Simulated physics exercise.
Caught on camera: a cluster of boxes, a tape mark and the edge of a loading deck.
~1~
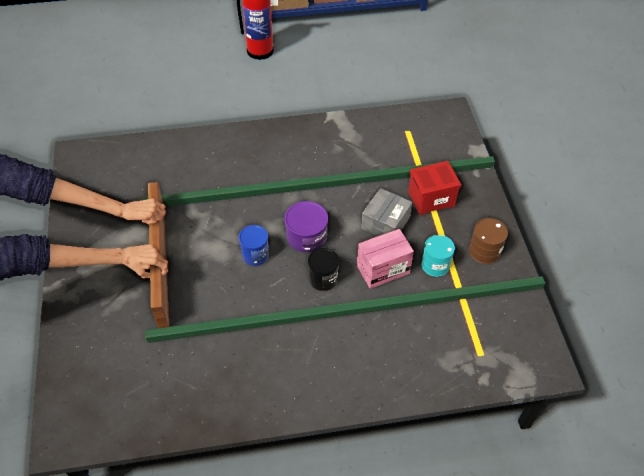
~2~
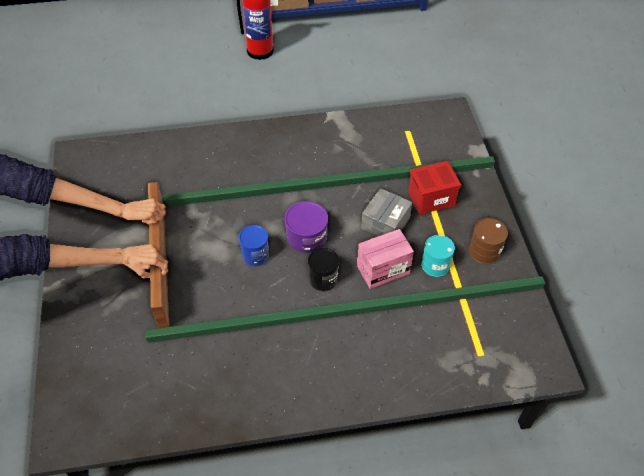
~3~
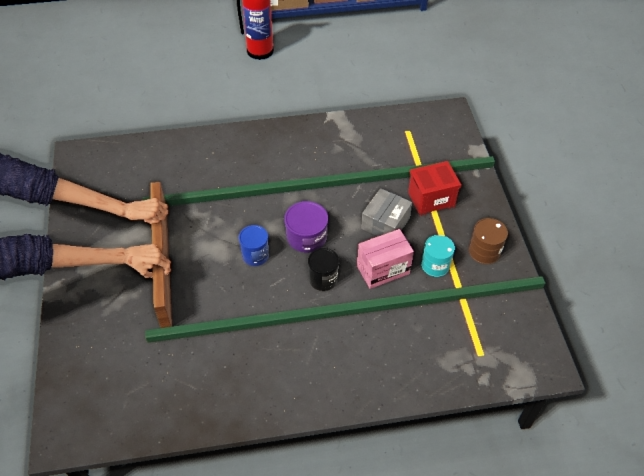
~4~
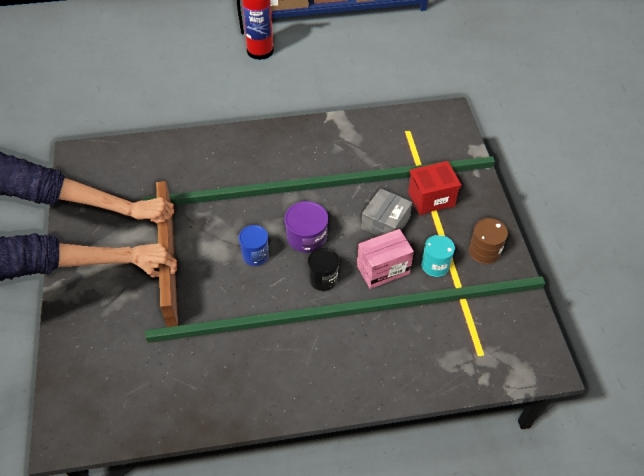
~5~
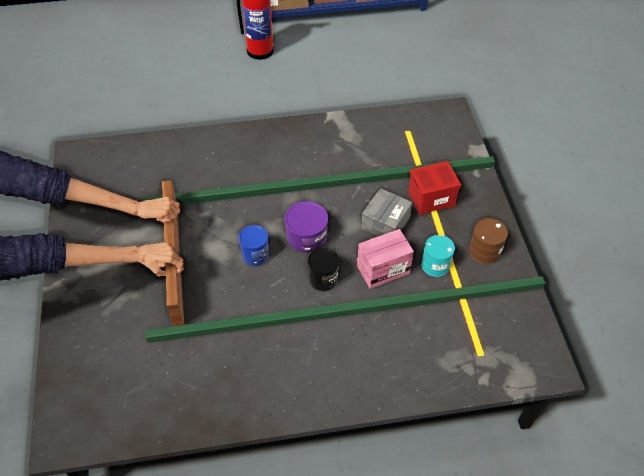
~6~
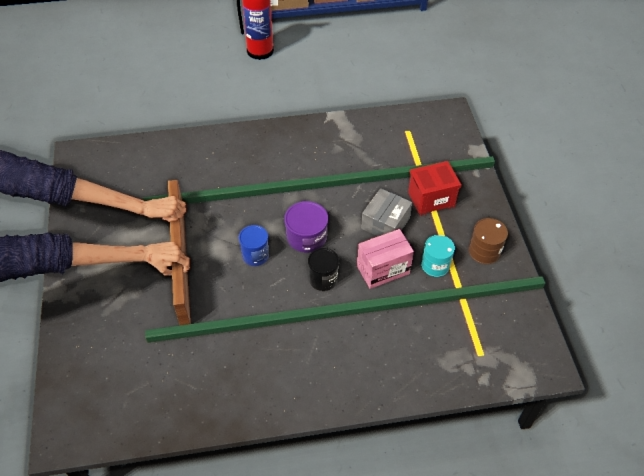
Two hands in dark sleeves grip a wooden plank at the left of a dark, scuffed deck, seen from above at an angle, with a red extinguisher on the grey floor behind. Between two green rails sit blue and purple pails, a black container, grey and pink boxes, and, around a yellow tape line, a red tote and turquoise and brown canisters. The hands slide the plank slightly right, touching nothing, while the objects and camera stay still.
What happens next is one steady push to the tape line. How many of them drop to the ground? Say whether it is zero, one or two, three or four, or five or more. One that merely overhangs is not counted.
I reckon the ones pushed off reach one but not past two.
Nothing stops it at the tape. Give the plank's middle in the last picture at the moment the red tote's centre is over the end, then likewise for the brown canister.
The middle is at (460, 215) when it's the red tote, and at (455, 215) when it's the brown canister.
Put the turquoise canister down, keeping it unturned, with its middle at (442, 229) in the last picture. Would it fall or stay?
Lab note: From that start it stays aboard.
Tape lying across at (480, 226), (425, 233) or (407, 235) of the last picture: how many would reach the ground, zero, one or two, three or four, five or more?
At least five; not one; none.
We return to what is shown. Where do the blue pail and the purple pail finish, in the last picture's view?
In the last picture the blue pail sits around (458, 229) and the purple pail around (453, 195).
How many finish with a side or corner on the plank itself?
Number in contact with it: 3.
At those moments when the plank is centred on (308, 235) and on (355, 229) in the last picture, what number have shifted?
Answer - first 3, then 6.
A little later, none off yet; brown canister at rest near (488, 241); red tote at rest near (433, 189); turquoise canister at rest near (438, 256).
When it is over, the number that fall off is one or two; down, turquoise canister.
